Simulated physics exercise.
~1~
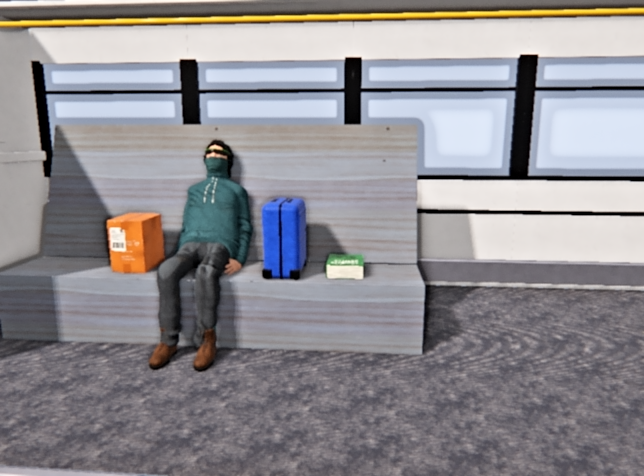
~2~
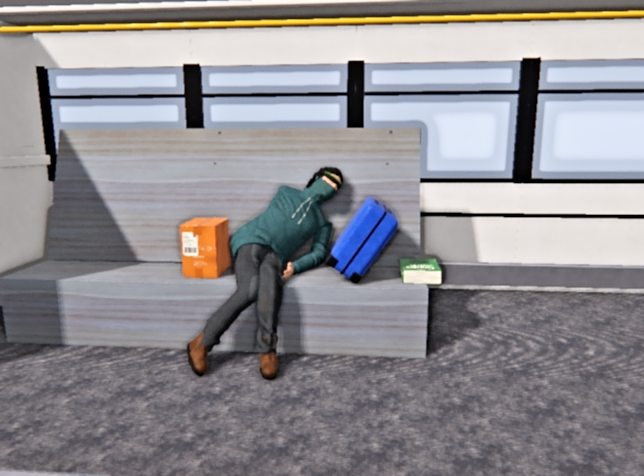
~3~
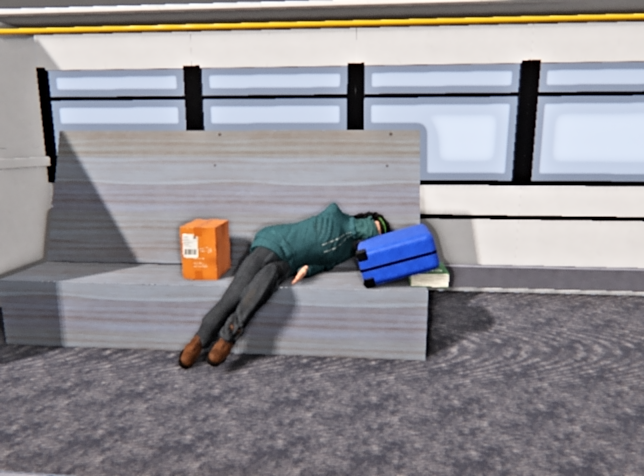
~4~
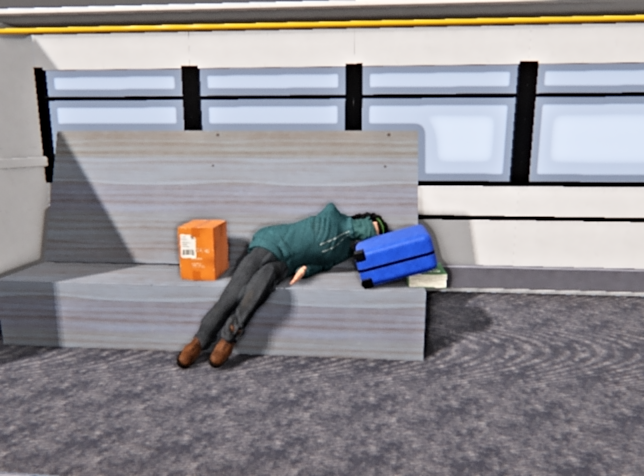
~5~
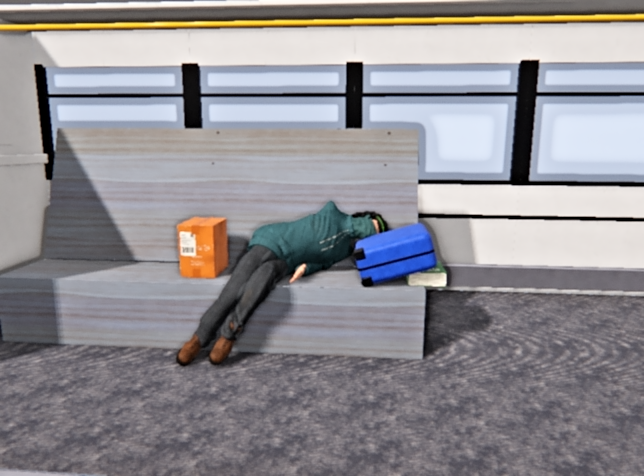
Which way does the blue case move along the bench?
The blue case moves to the right, towards the near end of the bench on that side.
